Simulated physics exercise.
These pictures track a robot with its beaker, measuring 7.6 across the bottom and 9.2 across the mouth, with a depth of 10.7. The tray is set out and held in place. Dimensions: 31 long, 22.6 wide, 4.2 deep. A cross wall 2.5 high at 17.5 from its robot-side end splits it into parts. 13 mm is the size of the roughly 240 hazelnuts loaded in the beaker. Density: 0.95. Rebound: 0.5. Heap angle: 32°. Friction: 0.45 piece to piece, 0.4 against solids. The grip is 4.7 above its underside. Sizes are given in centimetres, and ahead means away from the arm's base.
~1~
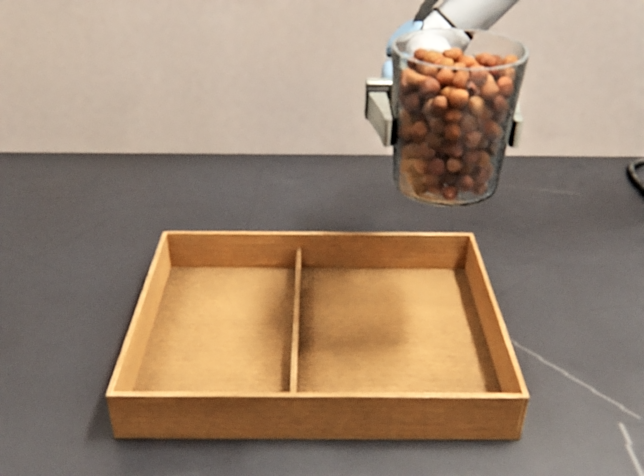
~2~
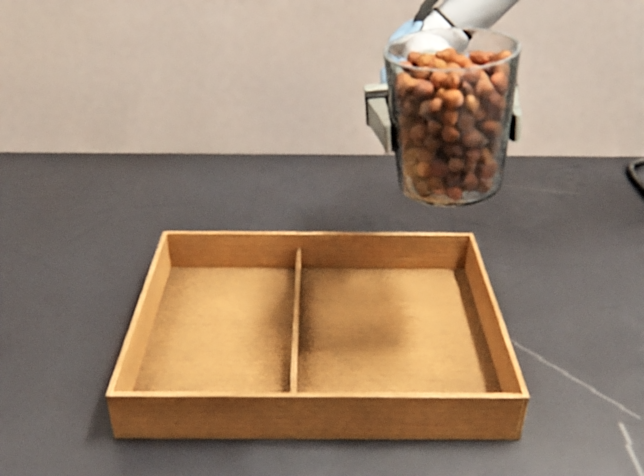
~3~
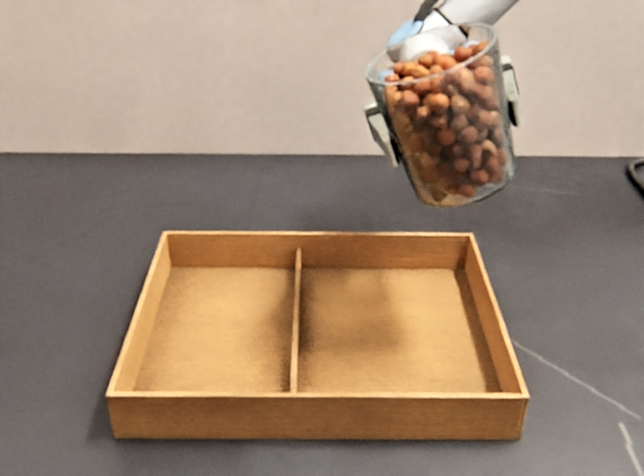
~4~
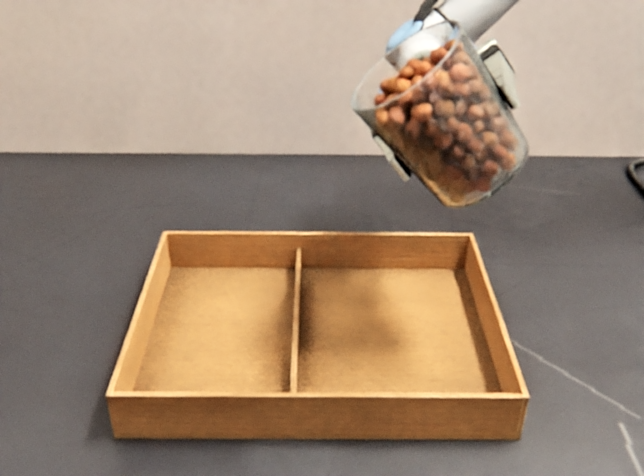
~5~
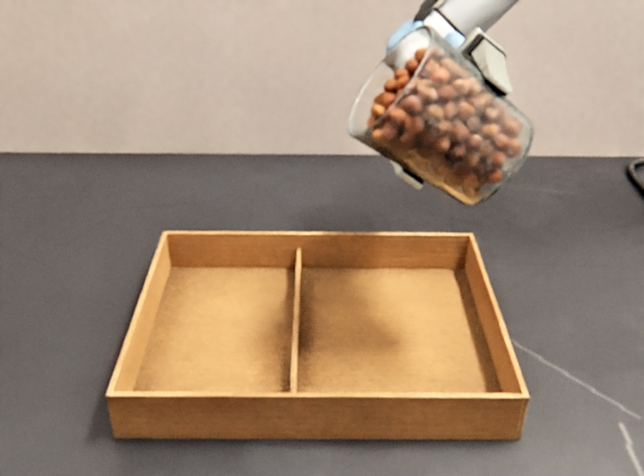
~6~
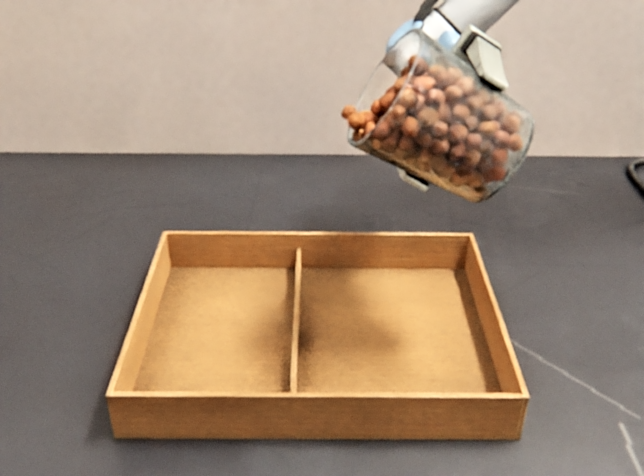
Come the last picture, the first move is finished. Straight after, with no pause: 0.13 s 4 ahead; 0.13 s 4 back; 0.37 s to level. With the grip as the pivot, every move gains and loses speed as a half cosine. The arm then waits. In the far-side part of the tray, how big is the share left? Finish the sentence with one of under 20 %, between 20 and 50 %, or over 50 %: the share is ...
The share is under 20 %.
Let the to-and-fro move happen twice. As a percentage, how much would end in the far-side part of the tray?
Result: Approximately 15 per cent.
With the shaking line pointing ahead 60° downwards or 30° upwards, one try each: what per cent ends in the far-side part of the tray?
Estimates, in order: 5 % then 15 %.
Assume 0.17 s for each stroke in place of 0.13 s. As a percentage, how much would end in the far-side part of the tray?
I'd expect close to 5 per cent then.
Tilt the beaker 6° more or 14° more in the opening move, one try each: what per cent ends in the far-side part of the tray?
They would come to near 15 and 30 per cent.
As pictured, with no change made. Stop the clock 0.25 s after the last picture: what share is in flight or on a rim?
Some 11 per cent.
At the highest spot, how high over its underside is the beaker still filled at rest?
I'd say close to 10.5 cm.
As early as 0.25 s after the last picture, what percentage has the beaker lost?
10 %.
Then, 0.25 s later, tilted 59° forward, highest piece 25 above the table; 206 in the beaker, 2 in the far-side part, 27 in flight or on a rim.
Then, 0.50 s later, tilted 15° forward, highest piece 27 above the table; 196 in the beaker, 26 in the far-side part, 13 in the robot-side part.
Then, 0.83 s later, level, highest piece 27 above the table; 195 in the beaker, 26 in the far-side part, 14 in the robot-side part.
Then, 1.88 s later, level, highest piece 27 above the table; 195 in the beaker, 26 in the far-side part, 14 in the robot-side part.
At rest, 195 in the beaker, 26 in the far-side part, 14 in the robot-side part. That is 11 % in the far-side part of the tray.
